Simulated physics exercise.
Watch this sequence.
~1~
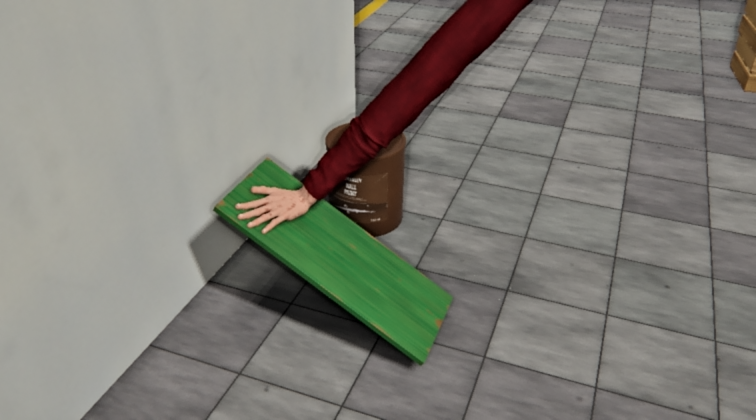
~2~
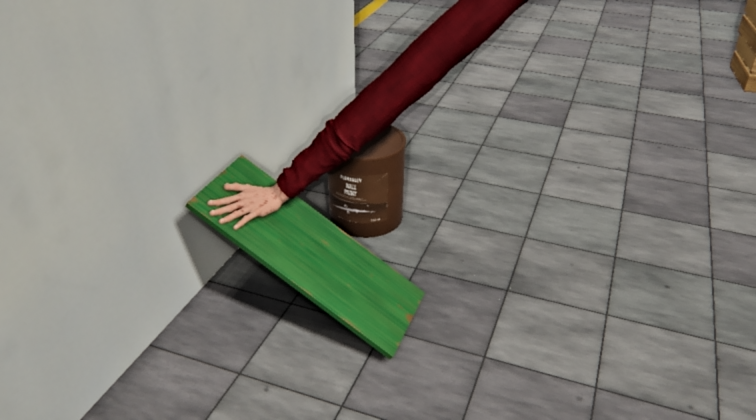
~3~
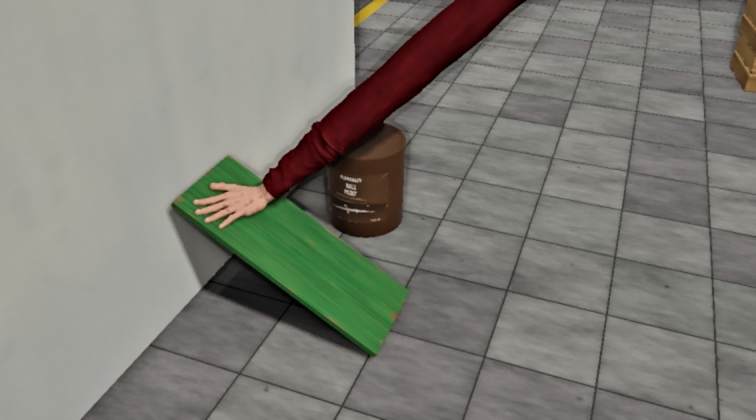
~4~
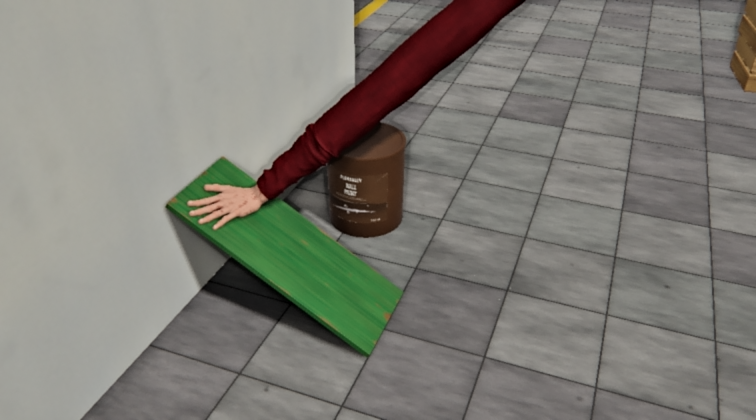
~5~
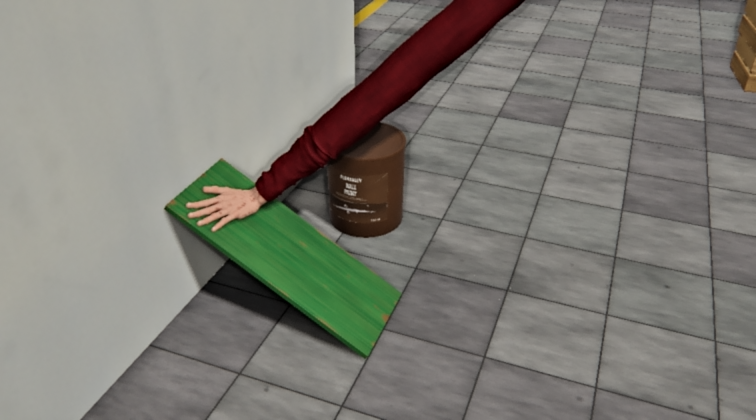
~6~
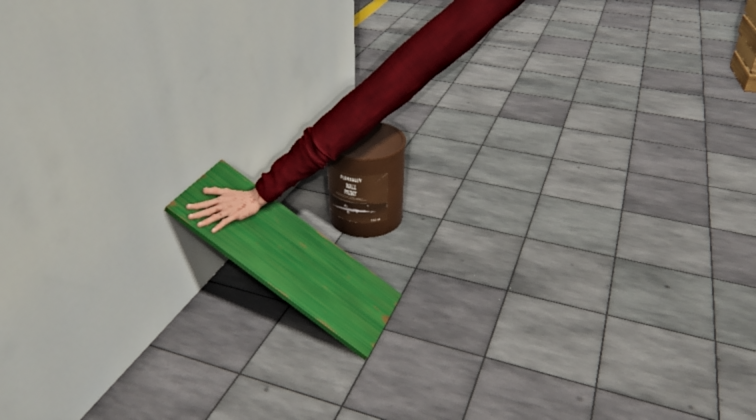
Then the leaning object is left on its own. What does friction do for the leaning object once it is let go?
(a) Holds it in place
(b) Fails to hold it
The answer is b.
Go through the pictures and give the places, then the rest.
The first frame shows on its way; green board (340, 256); brown pail (366, 179).
The second frame shows on its way; green board (312, 252); brown pail (366, 179).
The third frame shows on its way; green board (298, 251); brown pail (366, 179).
The fourth frame shows on its way; green board (292, 252); brown pail (366, 179).
The fifth frame shows leant on the wall, still held; green board (290, 254); brown pail (366, 179).
The sixth frame shows leant on the wall, still held; green board (290, 255); brown pail (366, 179).
Then, 0.30 s after the last picture, green board 12° lower than it was left near (300, 274).
Then, 0.40 s after the last picture, green board 31° lower than it was left near (309, 304).
Then, 0.60 s after the last picture, as before.
At rest, moved from the start, green board; brown pail in place. Seen from the same camera at the end, green board near (309, 305). The board slides down.
